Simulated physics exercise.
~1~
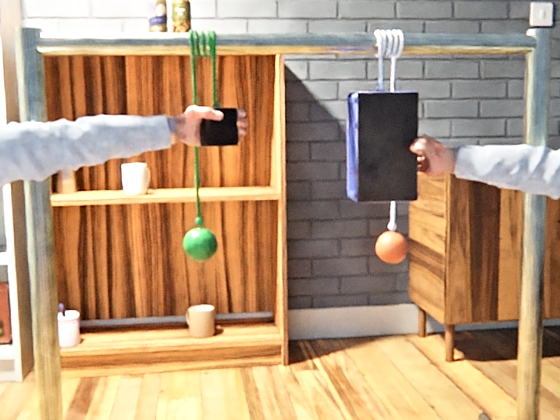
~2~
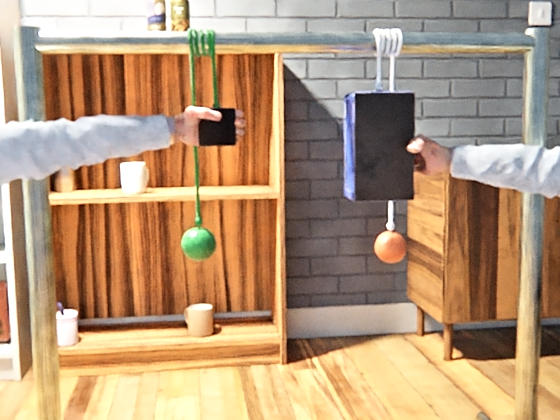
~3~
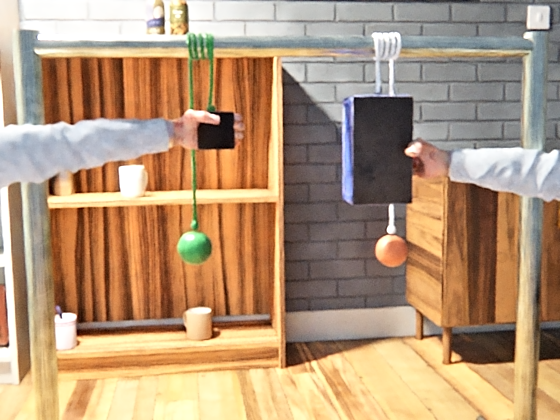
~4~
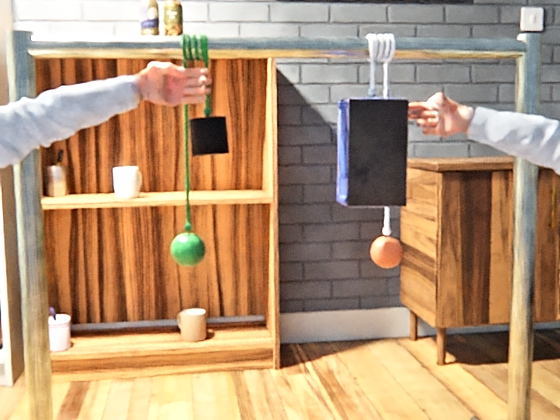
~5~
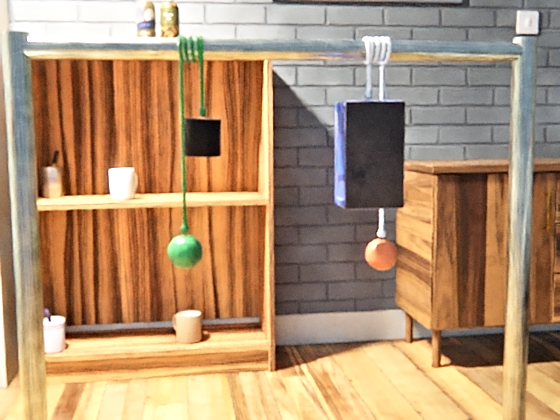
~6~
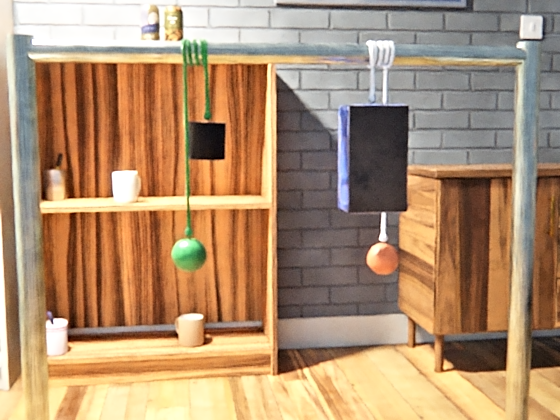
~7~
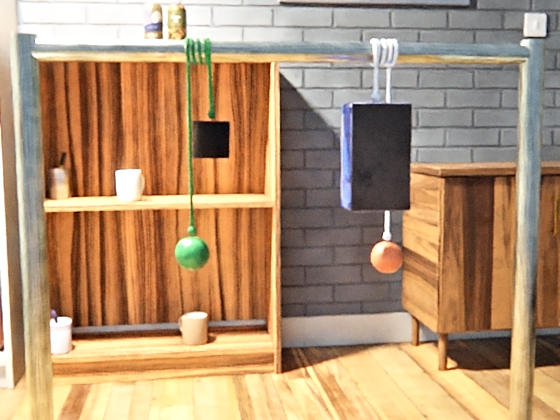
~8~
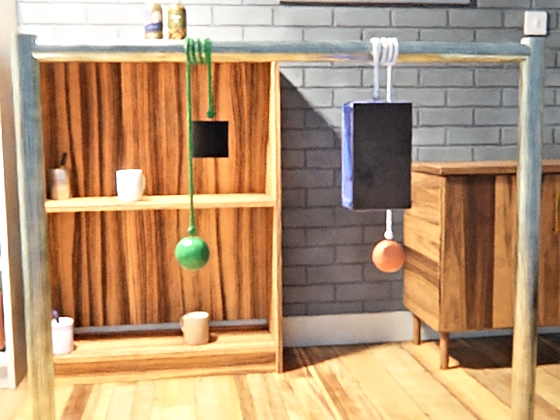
In a room with a grey brick wall and wooden shelves, a horizontal bar holds two looped cords, one green and one white. A small black block hangs with a green ball on the left, and a larger dark box with blue sides hangs with an orange ball on the right. At first, a hand from each side reaches in to touch the block and the box. Then the hands loosen and draw away, leaving the view. Both objects remain hanging well above the floor, with the balls still dangling below them at the end.
